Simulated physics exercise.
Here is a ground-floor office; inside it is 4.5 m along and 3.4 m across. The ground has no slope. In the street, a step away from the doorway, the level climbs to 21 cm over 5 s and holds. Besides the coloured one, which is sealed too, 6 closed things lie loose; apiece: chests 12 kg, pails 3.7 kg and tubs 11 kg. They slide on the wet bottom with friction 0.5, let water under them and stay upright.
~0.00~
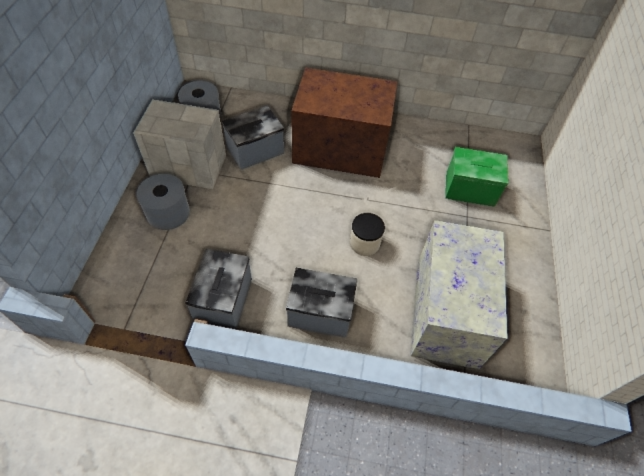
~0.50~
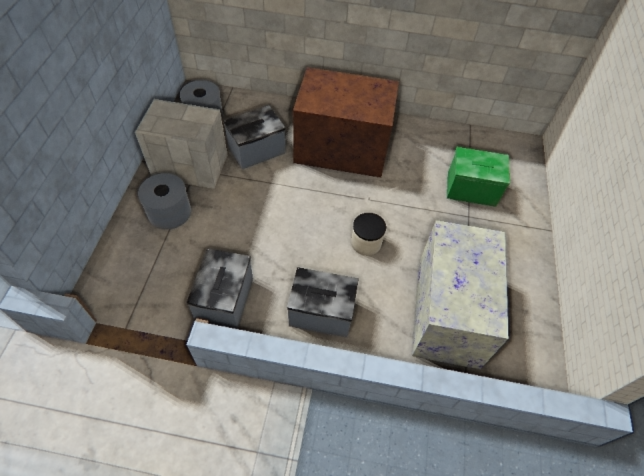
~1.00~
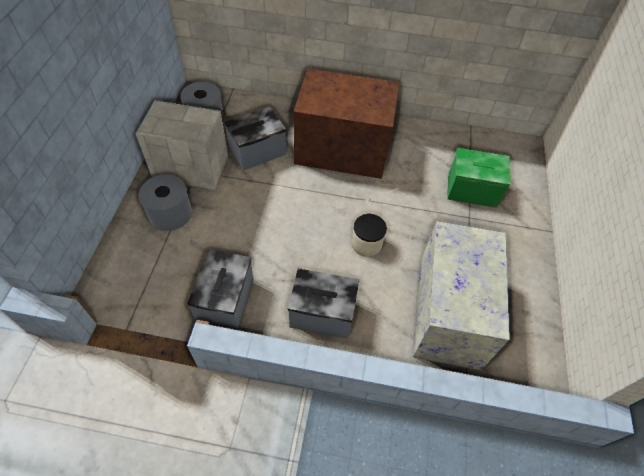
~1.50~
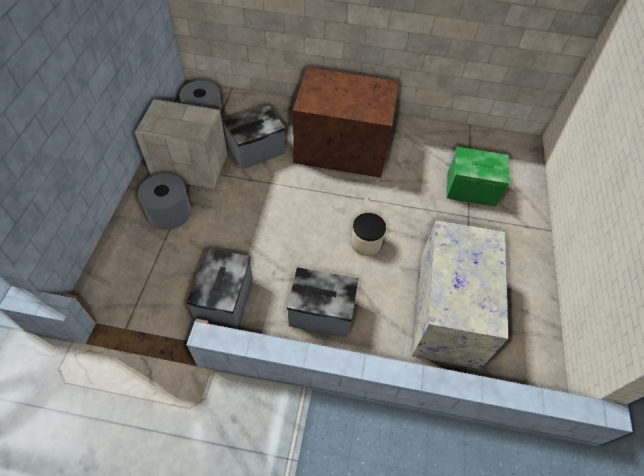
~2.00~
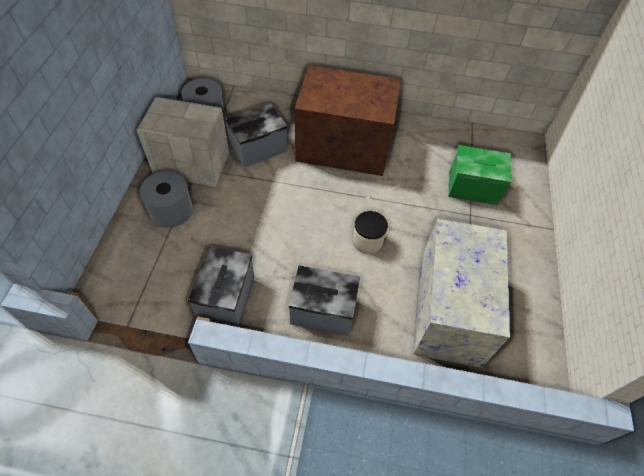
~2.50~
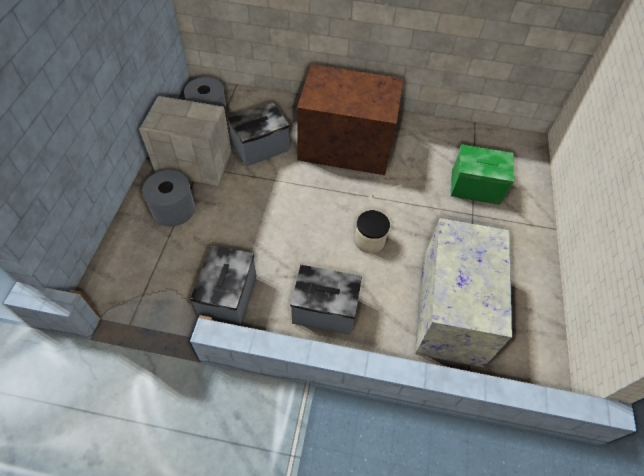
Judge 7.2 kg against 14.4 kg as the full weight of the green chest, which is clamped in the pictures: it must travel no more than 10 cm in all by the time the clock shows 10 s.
For it, only the larger load is enough.
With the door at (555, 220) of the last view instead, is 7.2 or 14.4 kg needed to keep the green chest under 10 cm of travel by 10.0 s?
In that case neither load is enough.
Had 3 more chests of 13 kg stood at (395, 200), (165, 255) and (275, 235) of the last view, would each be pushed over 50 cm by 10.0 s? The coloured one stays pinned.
In turn: Past it, past it, more.
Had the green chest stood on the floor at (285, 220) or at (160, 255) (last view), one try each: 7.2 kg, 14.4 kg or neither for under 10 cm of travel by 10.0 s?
In turn: Neither is enough; neither is enough.
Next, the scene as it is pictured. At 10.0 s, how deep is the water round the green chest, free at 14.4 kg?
About 4 cm.
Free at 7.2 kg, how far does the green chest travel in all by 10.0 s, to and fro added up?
About 60 cm.
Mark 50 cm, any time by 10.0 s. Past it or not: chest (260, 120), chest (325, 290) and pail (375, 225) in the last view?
In turn: Over, under, short of it.
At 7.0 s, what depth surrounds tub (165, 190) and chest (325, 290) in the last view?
About 15 and 1 cm.
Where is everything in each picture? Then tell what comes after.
The first picture shows the green chest at (481, 165), on the bottom; 0.0 m2 under water; 0 of 7 have shifted.
The second picture shows the green chest at (483, 165), on the bottom; water covers 0.0 m2; 0 of 7 have shifted.
The third picture shows the green chest at (483, 166) rests on the ground; 0.0 m2 under water; 0 of 7 have shifted.
The fourth picture shows the green chest at (483, 165) rests on the ground; water covers 0.0 m2; 0 of 7 have shifted.
The fifth picture shows the green chest at (485, 163), on the bottom; 0.0 m2 under water; 0 of 7 have shifted.
The sixth picture shows the green chest at (487, 163), on the bottom; 0.2 m2 under water; 0 of 7 have shifted.
After 3.5 s the green chest would be 0 cm from its start with 7.2 kg and 0 cm from its start with 14.4 kg; 0 cm of water round it then.
After 4.5 s the green chest would be 0 cm from its start with 7.2 kg and 0 cm from its start with 14.4 kg; 0 cm of water round it then.
After 7.0 s the green chest would be 0 cm from its start with 7.2 kg and 0 cm from its start with 14.4 kg; 2 cm of water round it then.
After 10.0 s the green chest would be 60 cm from its start with 7.2 kg and 0 cm from its start with 14.4 kg; 4 cm of water round it then.
